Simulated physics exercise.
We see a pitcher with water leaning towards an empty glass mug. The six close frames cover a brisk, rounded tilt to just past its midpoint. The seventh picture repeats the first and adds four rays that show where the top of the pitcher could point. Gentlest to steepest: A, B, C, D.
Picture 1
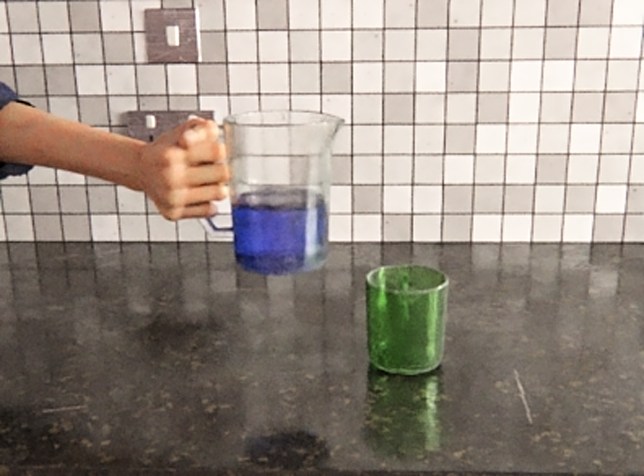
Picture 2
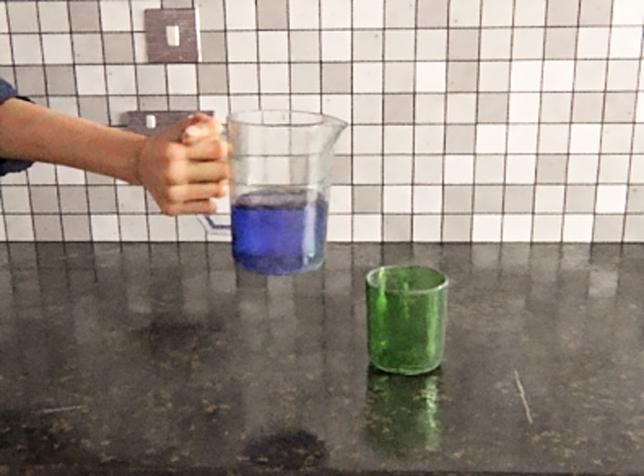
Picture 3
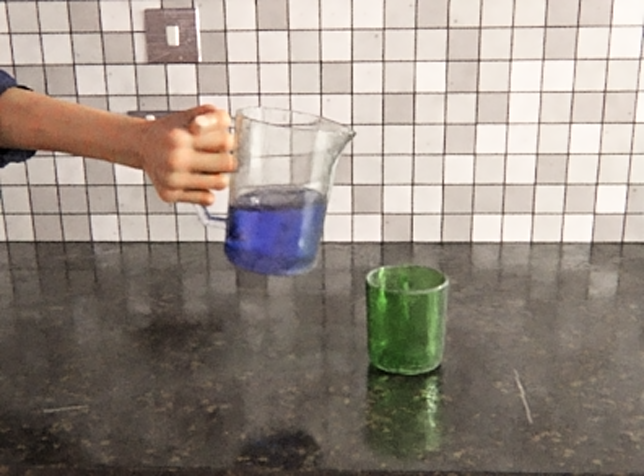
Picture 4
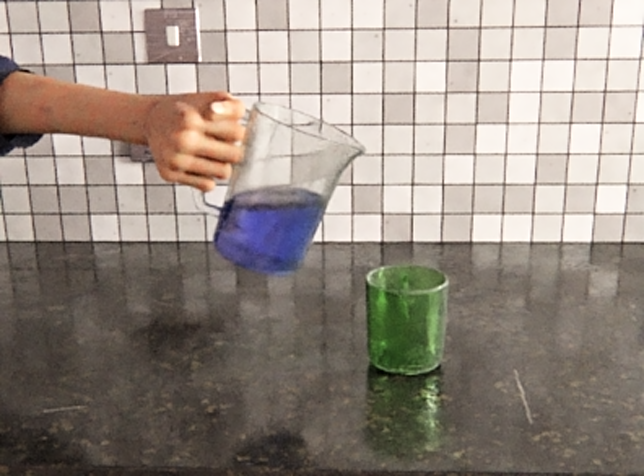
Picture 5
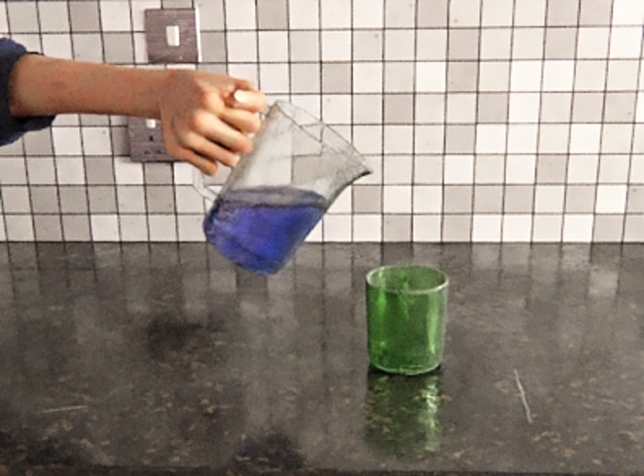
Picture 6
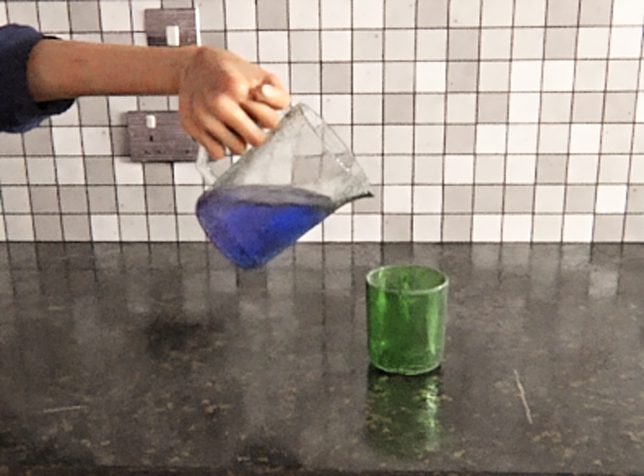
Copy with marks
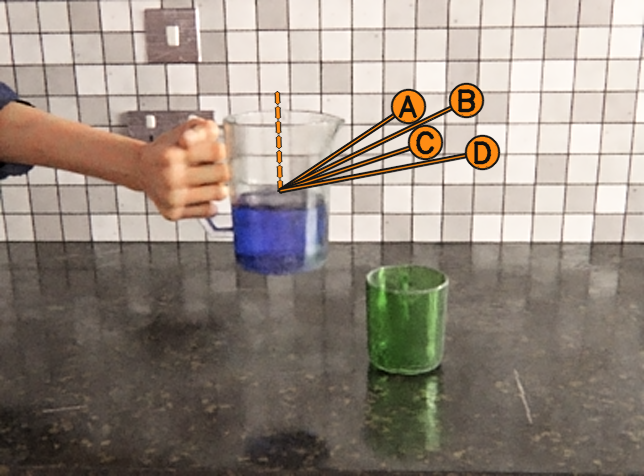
In this clip, a hand holds a clear glass pitcher of blue liquid above a dark countertop, left of an empty green glass mug, then steadily tilts the pitcher far to the right, its spout lowering toward the mug.
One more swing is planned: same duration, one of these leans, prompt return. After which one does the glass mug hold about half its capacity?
Tilt D does it best.
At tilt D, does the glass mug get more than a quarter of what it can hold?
Yes.
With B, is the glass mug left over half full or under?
Under.
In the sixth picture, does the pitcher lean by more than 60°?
No.
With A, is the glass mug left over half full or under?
Under.
On the marked copy, A at (393, 115); B at (451, 108); C at (409, 148); D at (465, 155).
If A is chosen, the glass mug ends with about 2 % of what it can hold.
If B is chosen, the glass mug ends with about 13 % of what it can hold.
If C is chosen, the glass mug ends with about 31 % of what it can hold.
If D is chosen, the glass mug ends with about 52 % of what it can hold.
